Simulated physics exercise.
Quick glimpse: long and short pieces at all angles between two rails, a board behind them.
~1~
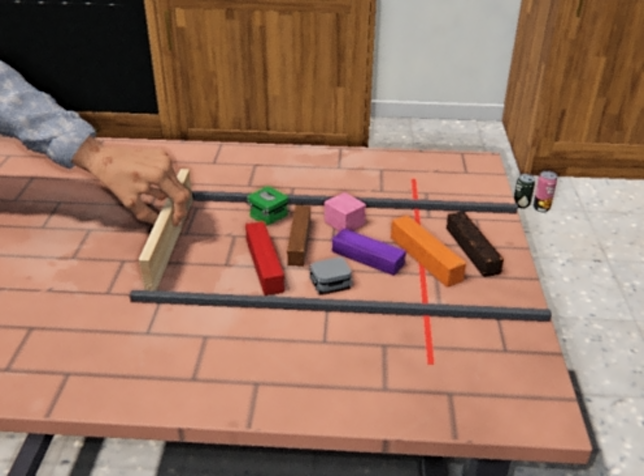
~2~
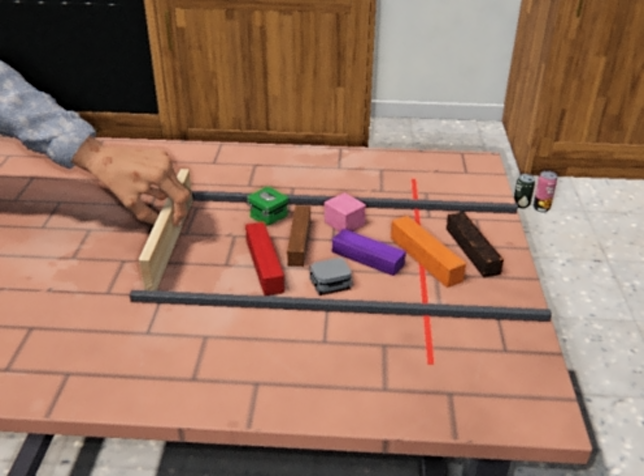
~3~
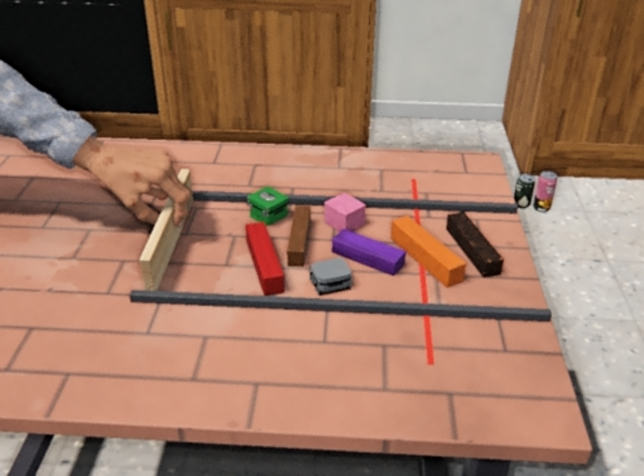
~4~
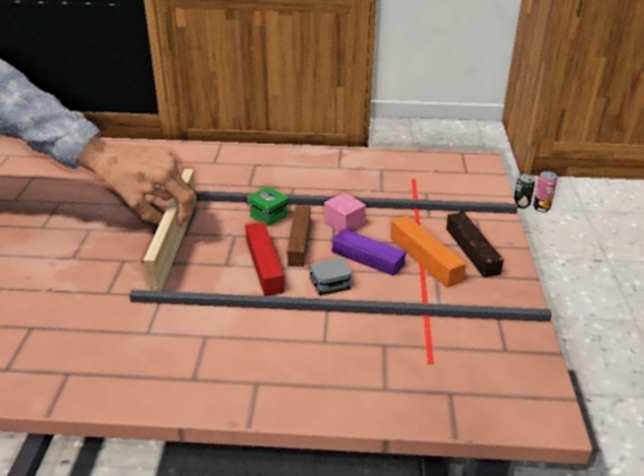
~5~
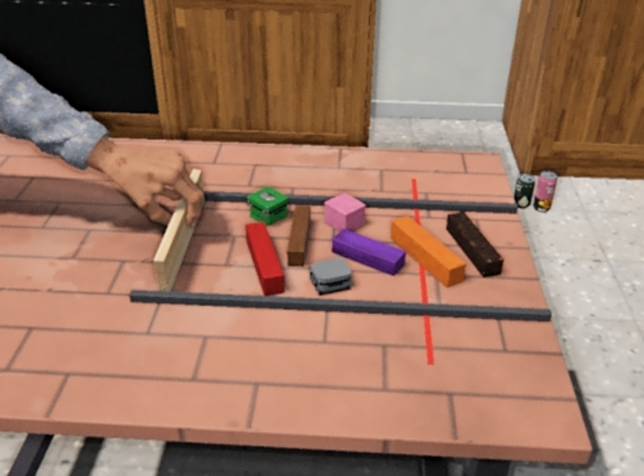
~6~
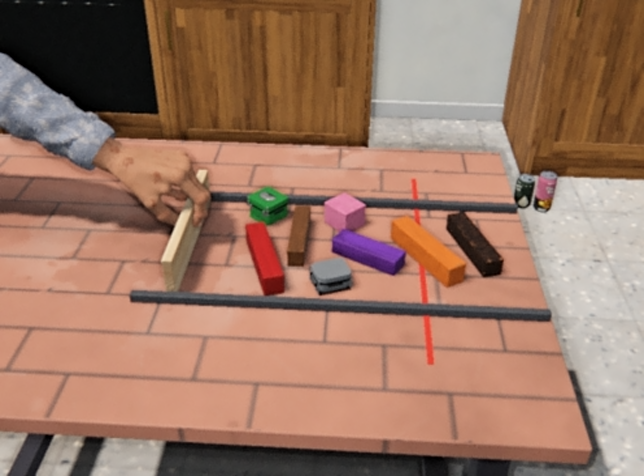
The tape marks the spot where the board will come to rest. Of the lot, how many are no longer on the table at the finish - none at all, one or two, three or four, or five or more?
By the finish, none at all are off it.
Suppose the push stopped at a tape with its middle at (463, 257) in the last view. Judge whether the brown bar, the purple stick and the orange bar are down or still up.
Brown bar - stays in place, purple stick - stays in place, orange bar - goes down.
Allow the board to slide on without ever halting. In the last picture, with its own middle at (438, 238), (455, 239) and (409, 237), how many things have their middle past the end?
0; 1; 0.
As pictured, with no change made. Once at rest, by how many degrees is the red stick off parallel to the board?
Around 0 degrees.
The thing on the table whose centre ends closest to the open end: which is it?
The black bar is it.
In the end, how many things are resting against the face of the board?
The count comes out at 2.
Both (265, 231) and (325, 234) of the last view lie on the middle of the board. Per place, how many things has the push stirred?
The number moved is 3 and then 6.
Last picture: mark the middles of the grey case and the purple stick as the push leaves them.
One ends up near (463, 287) and the other near (483, 268).
A little later, none off yet; black bar at rest near (473, 243); orange bar at rest near (426, 250); purple stick at rest near (368, 252).
When it is over, the number that fall off is zero.
